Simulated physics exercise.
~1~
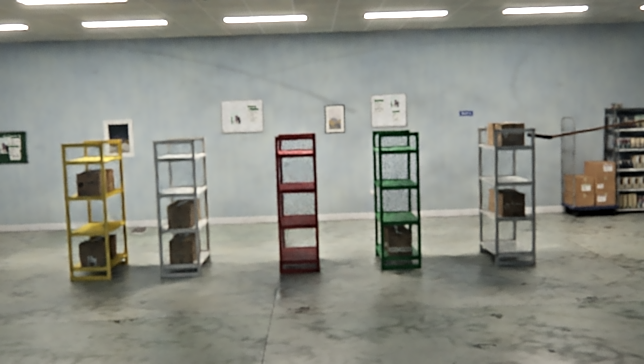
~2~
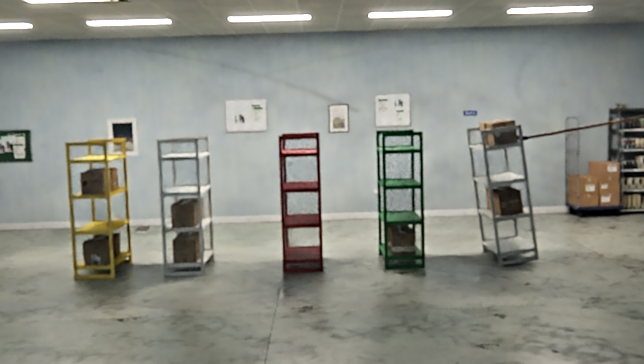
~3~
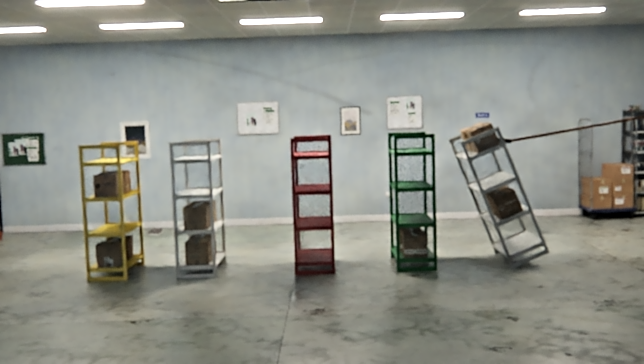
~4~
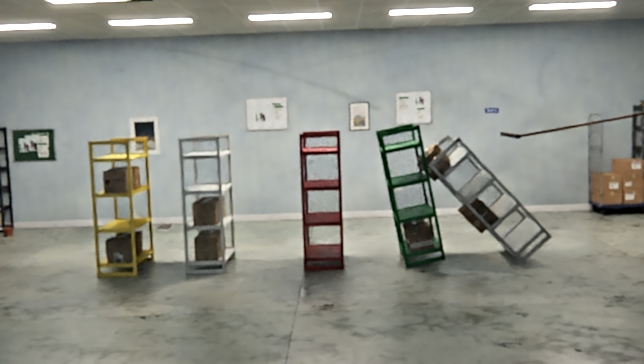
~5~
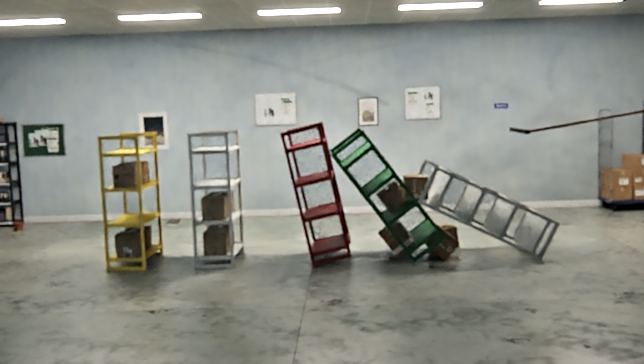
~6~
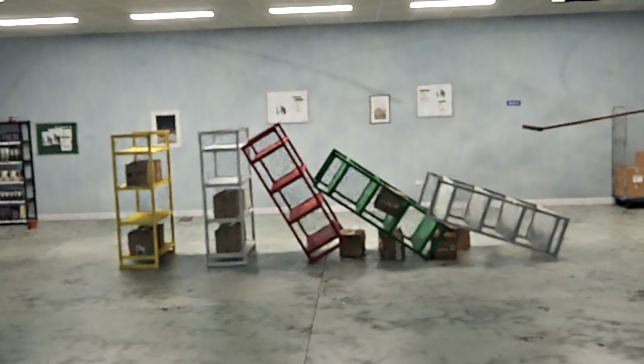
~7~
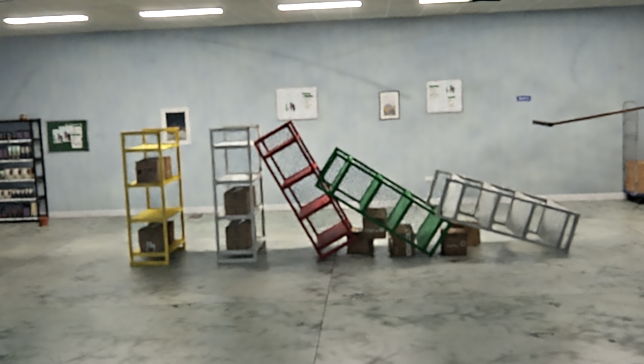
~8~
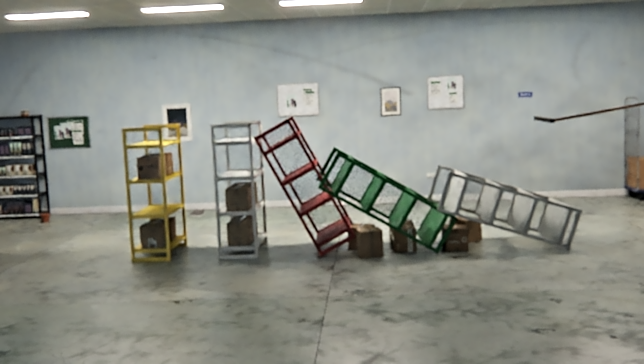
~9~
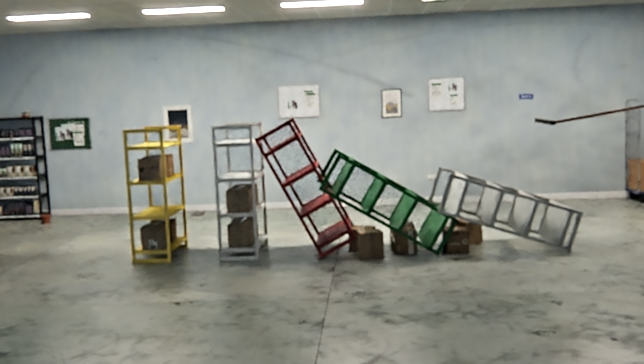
Five open shelving units, yellow, gray, red, green and gray from left to right, stand in a row on a concrete floor, seen from the front in a pale blue-walled room. A long pole at the right pushes the top of the rightmost gray unit, tipping it leftward as the view pans slightly left. It falls against the green unit, which leans into the red one while brown cartons spill to the floor. The red unit tilts and comes to rest leaning toward the second gray unit, with the green and rightmost gray units slumped behind it. The yellow unit and its gray neighbor remain upright.
